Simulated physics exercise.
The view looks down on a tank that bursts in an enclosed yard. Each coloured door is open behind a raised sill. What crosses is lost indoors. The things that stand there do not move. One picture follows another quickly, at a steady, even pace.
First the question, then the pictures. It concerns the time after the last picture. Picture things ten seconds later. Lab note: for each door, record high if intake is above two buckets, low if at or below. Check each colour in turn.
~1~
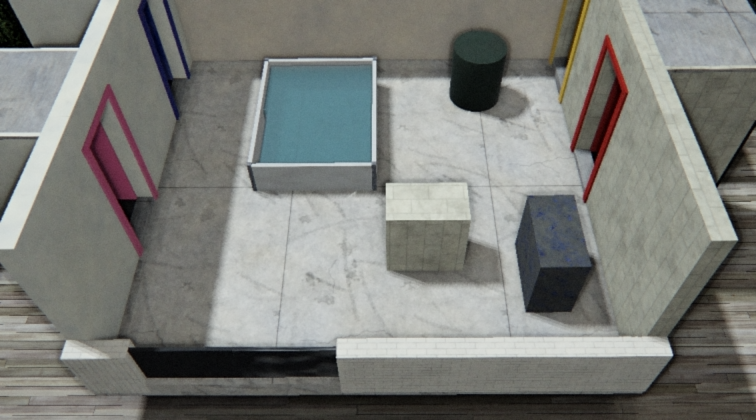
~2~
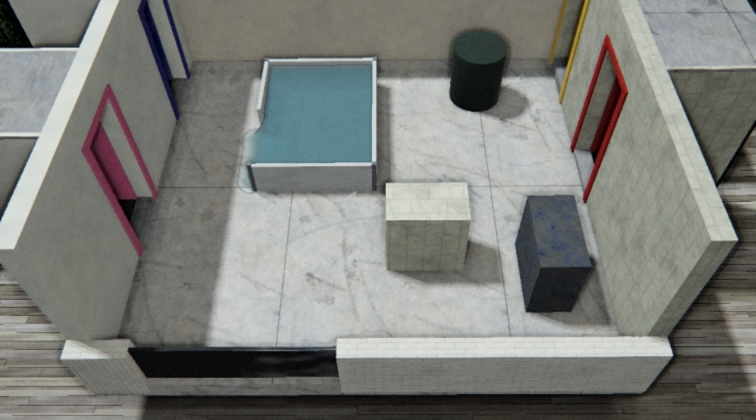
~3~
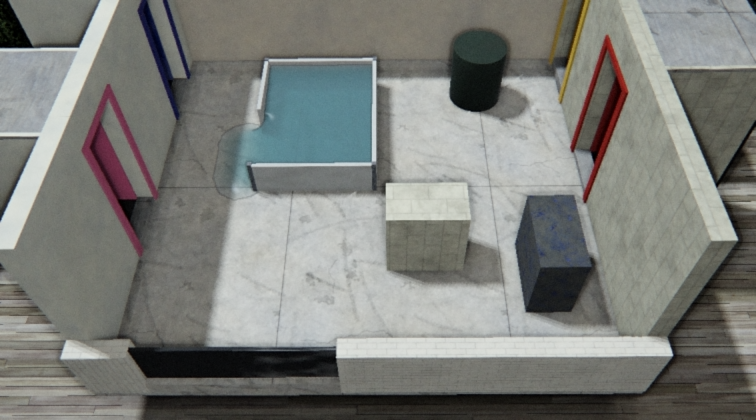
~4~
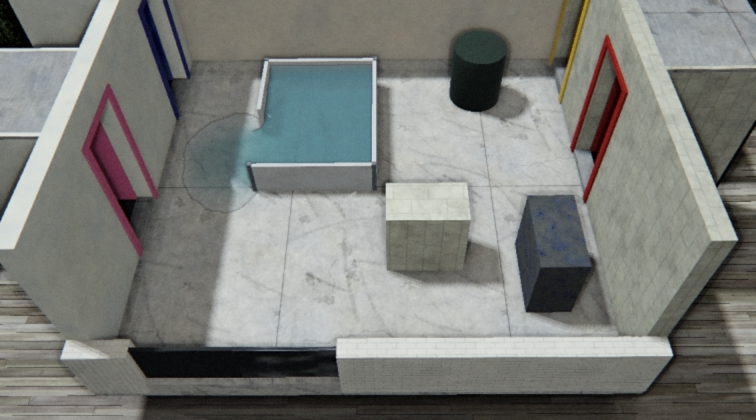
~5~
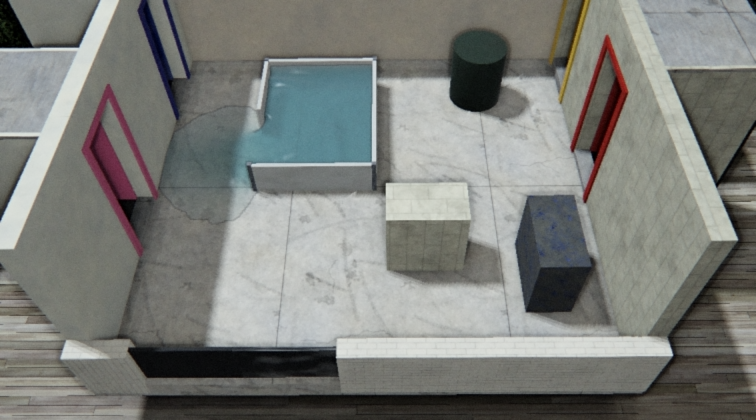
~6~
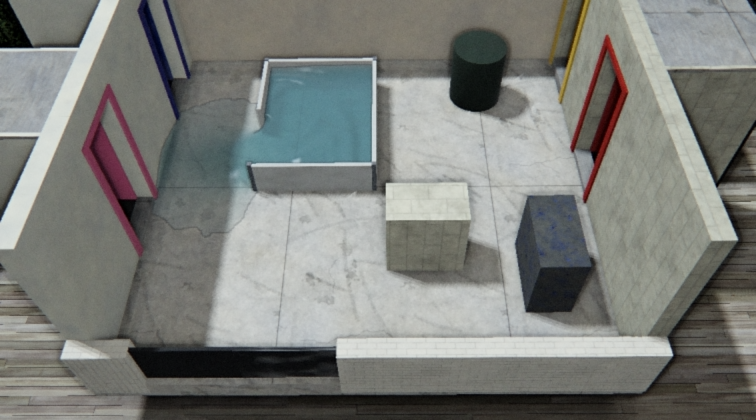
Red door: Low; yellow door: Low; blue door: High; pink door: High.
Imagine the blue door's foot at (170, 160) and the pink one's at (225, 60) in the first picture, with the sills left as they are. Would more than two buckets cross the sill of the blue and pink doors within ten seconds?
The blue one overflows, while the pink one does not overflow.
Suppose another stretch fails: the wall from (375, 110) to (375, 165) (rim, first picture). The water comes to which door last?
It's the pink door that comes last.
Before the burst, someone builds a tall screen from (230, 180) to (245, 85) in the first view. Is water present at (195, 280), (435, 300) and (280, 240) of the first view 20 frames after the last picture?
Results in order: Swamped / bone-dry / bone-dry.
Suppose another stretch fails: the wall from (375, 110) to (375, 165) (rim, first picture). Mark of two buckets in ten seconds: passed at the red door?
Note - red door: Past the mark.
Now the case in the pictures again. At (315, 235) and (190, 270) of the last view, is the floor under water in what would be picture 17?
Not wet, soaked.
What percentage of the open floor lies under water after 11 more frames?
Near 20 in a hundred.
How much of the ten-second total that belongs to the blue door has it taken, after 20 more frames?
Near 45 %, I'd say.
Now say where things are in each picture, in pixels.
In the first picture, still water in the tank at (317, 112).
In the second picture, the front is at a hidden place, out from the gap at (261, 154).
In the third picture, water pours out at (261, 155) and has run to (233, 132).
In the fourth picture, the front is at (194, 143), out from the gap at (261, 155).
In the fifth picture, the front is at (173, 137), out from the gap at (261, 155).
In the sixth picture, the front is at (154, 207), out from the gap at (261, 154).
A moment on, water covers 15 % of the floor; the red door not reached, the yellow door not reached, the blue door under two buckets in, the pink door under two buckets in.
Next, water covers 20 % of the floor; the red door not reached, the yellow door not reached, the blue door under two buckets in, the pink door over two buckets in.
Then, water covers 35 % of the floor; the red door not reached, the yellow door not reached, the blue door over two buckets in, the pink door over two buckets in.
Later, water covers 60 % of the floor; the red door not reached, the yellow door wet at the sill, nothing in, the blue door over two buckets in, the pink door over two buckets in.
In the end, water covers 95 % of the floor; the red door wet at the sill, nothing in, the yellow door wet at the sill, nothing in, the blue door over two buckets in, the pink door far over two buckets in.
